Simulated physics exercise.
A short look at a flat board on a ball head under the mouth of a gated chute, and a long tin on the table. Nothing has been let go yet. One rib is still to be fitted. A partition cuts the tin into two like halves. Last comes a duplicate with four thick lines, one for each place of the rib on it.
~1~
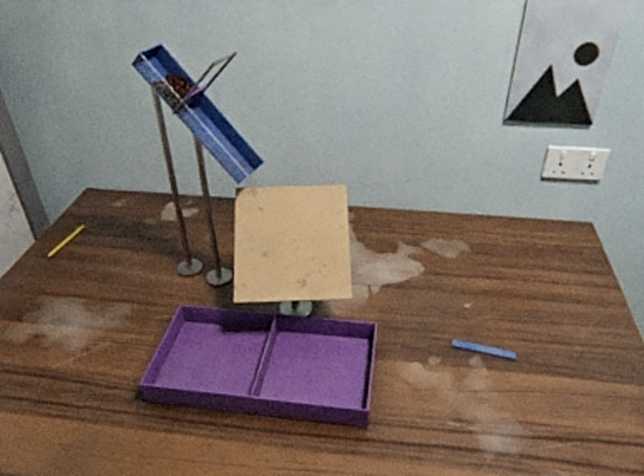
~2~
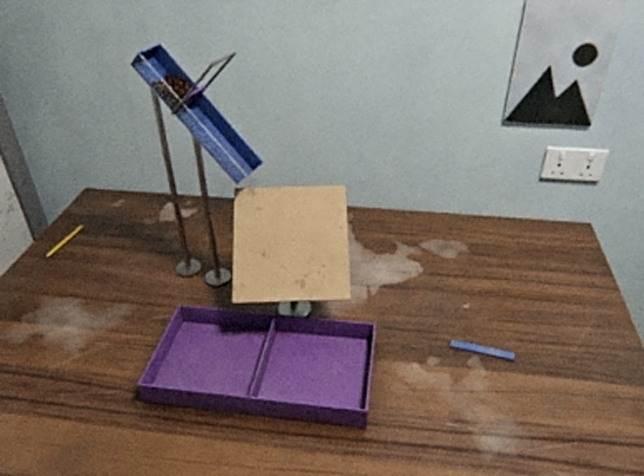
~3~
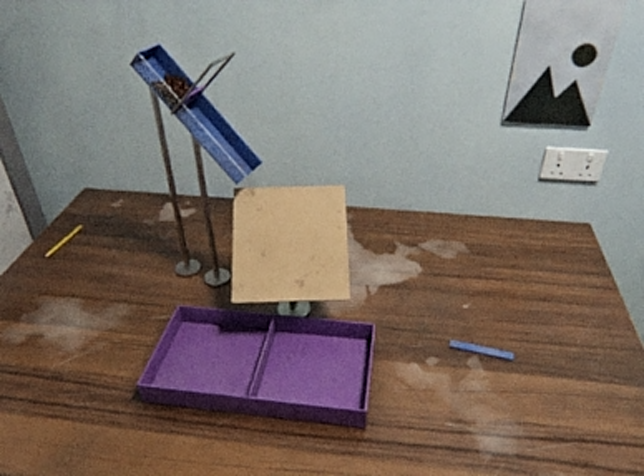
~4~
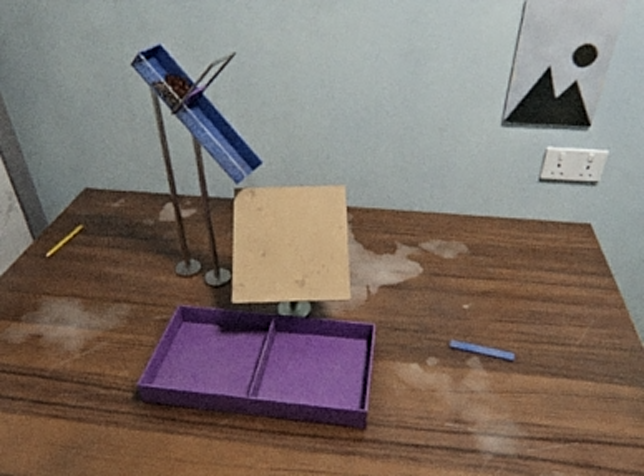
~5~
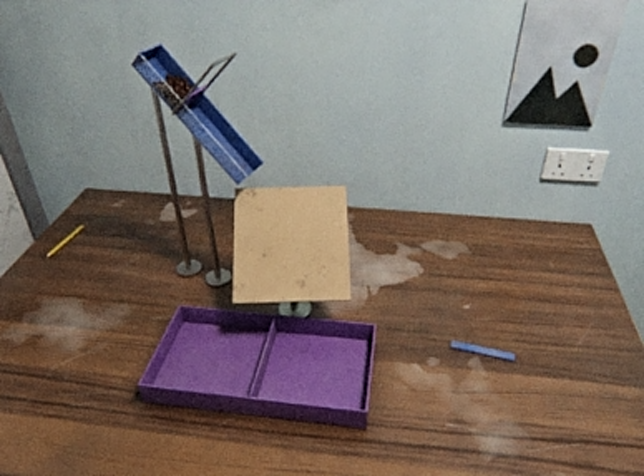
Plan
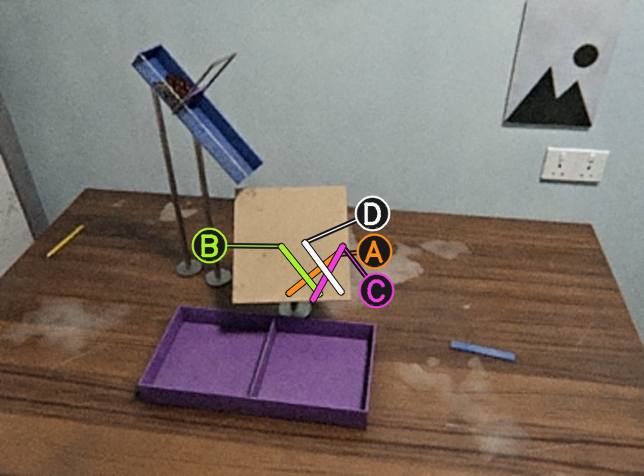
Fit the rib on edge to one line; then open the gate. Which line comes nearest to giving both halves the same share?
A is best.
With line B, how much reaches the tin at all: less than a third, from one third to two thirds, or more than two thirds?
Line B gives from one third to two thirds.
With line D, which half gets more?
Right.
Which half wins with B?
Right.
On the marked copy, line A from (337, 254) to (288, 293); line B from (281, 246) to (319, 294); line C from (342, 246) to (313, 299); line D from (304, 242) to (341, 292).
With A, of what is caught, roughly half in the left half, roughly half in the right.
With B, of what is caught, about a tenth in the left half, almost all in the right.
With C, of what is caught, about a tenth in the left half, almost all in the right.
With D, of what is caught, just a few in the left half, almost all in the right.
